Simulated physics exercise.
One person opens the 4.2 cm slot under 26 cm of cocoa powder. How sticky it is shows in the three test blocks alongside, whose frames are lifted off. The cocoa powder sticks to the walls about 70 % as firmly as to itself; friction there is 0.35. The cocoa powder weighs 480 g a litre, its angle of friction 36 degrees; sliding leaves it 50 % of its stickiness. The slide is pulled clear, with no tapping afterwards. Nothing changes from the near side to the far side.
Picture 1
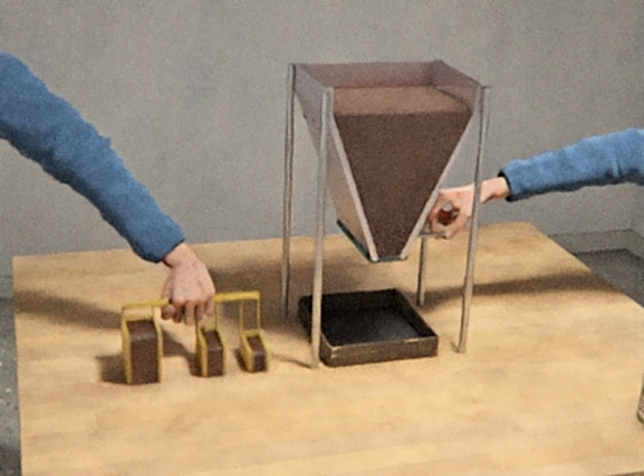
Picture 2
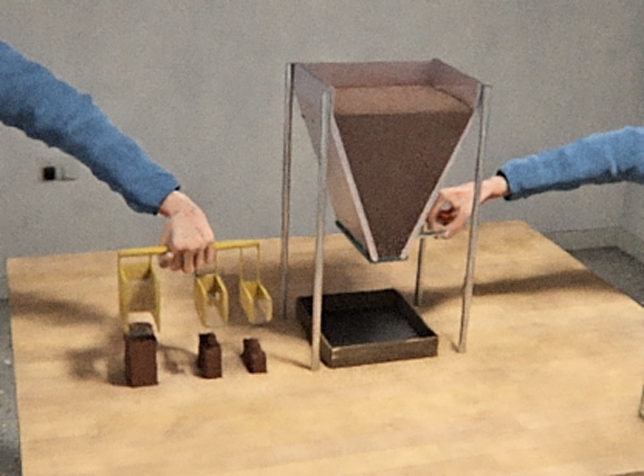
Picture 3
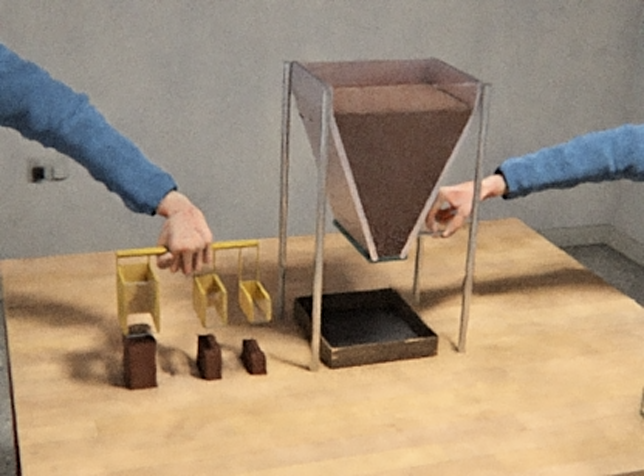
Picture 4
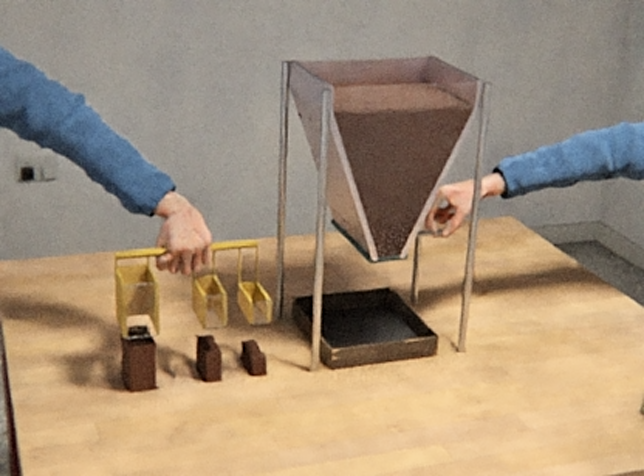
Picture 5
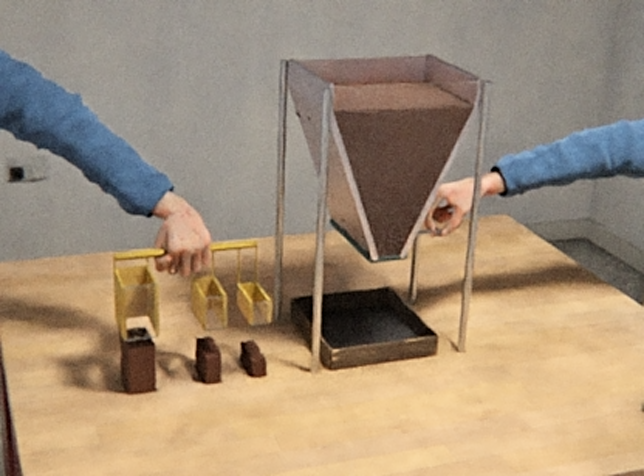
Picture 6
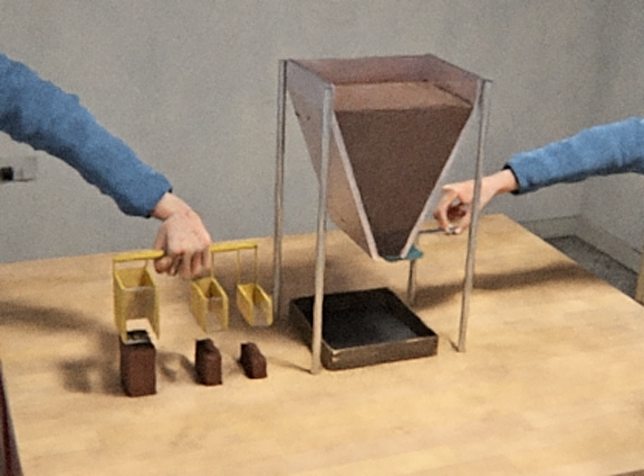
On a wooden table, a hand lifts joined yellow holders off three brown blocks of differing heights, left standing beside a hopper of cocoa powder above an empty dark tray. The blocks stay upright while the holders hang above them. Then the hand at right pulls the slide beneath the hopper rightward.
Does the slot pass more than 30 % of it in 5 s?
The cocoa powder arches.
Last picture + 0.35 s, 0 % has run out.
Last picture + 0.77 s, 0 % has run out.
Last picture + 1.18 s, 0 % has run out.
Last picture + 1.60 s, 0 % has run out.
Last picture + 4.90 s, 0 % has run out.
